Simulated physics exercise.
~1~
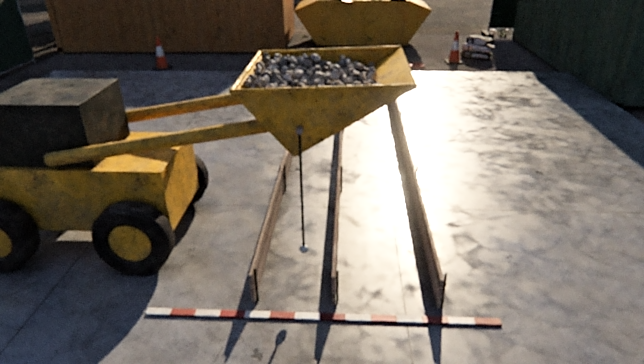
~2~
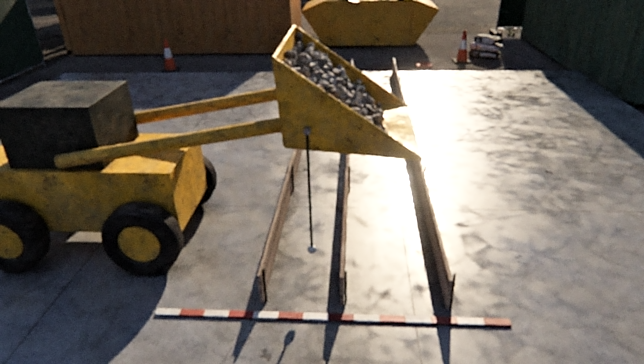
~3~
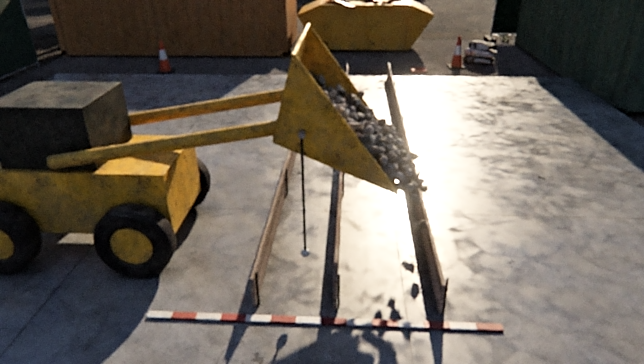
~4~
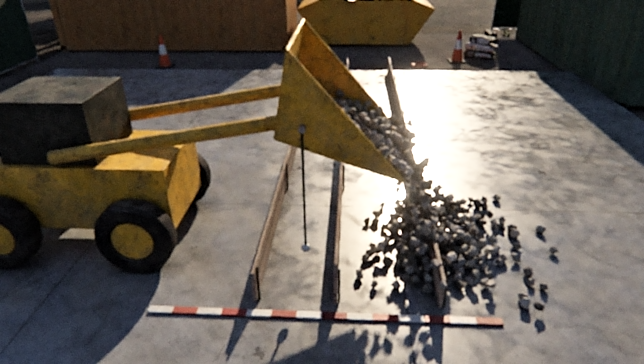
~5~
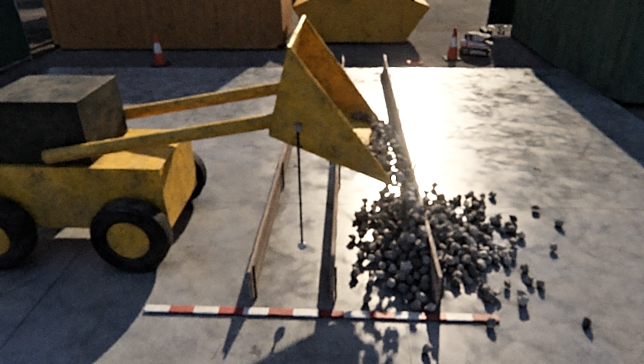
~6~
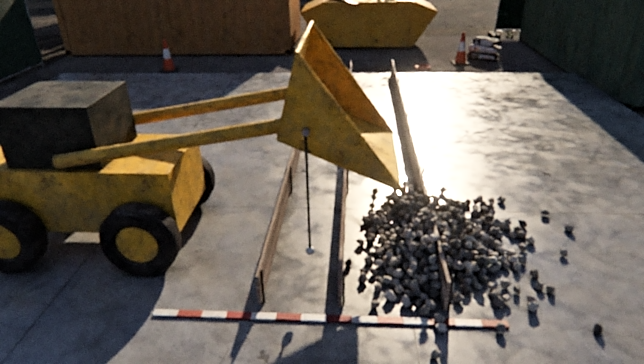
A yellow loader's raised bucket tips forward to the right and pours dark grey stones onto a concrete floor marked with upright planks, until it hangs empty and the stones lie heaped around the rightmost plank, with a few scattered beyond it.
